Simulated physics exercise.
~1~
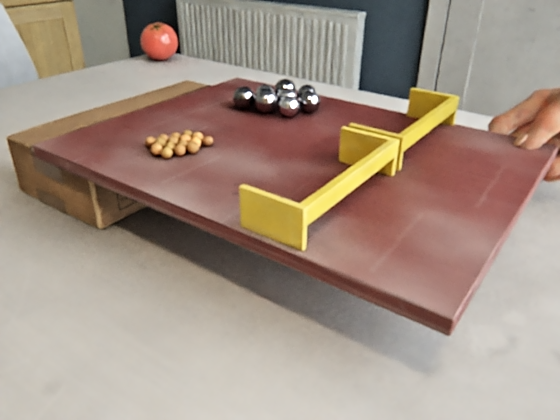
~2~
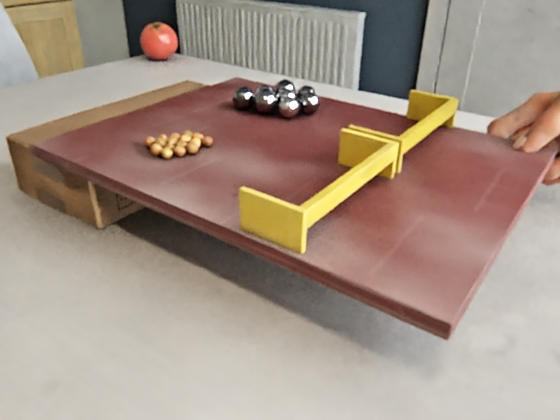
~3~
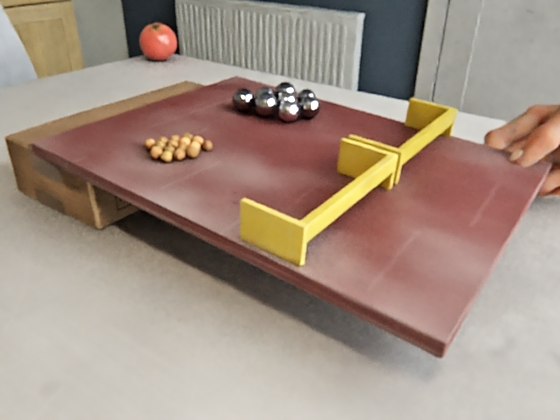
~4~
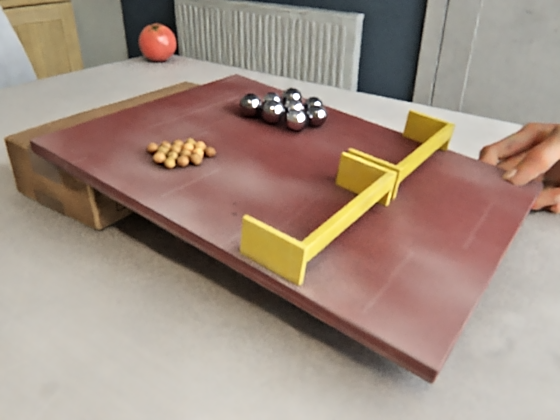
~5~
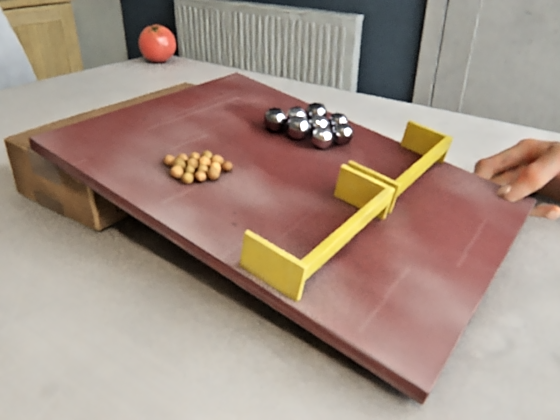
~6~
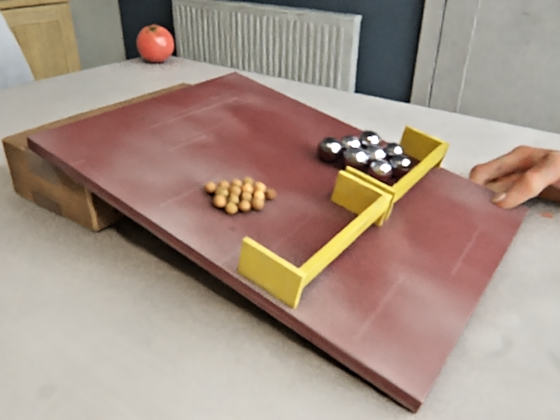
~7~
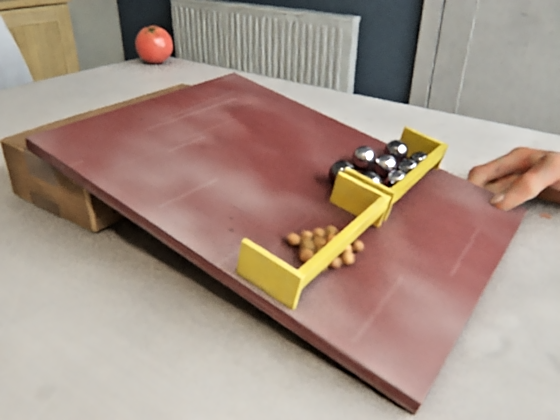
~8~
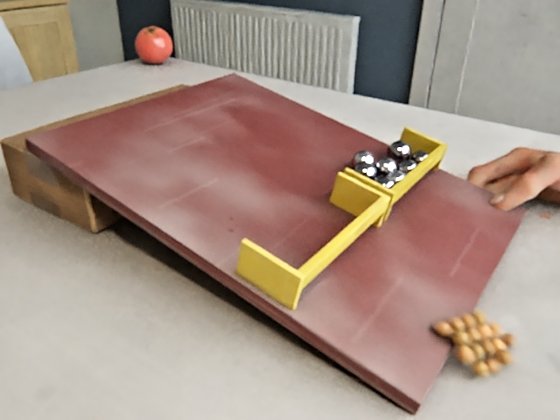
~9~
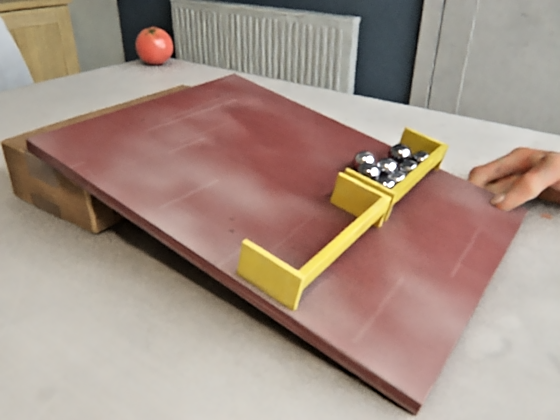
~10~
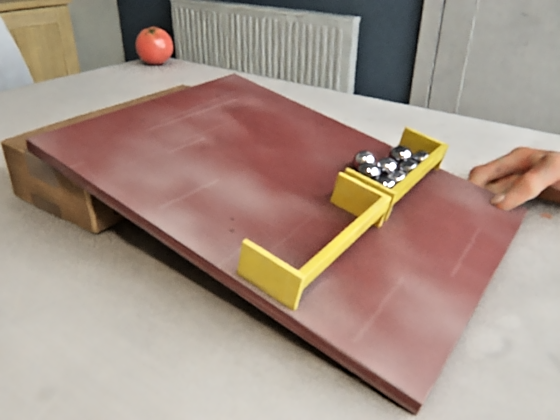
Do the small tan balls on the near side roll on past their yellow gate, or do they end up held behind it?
They roll on past their gate and down off the low end of the board, while the silver balls on the far side end up behind theirs.
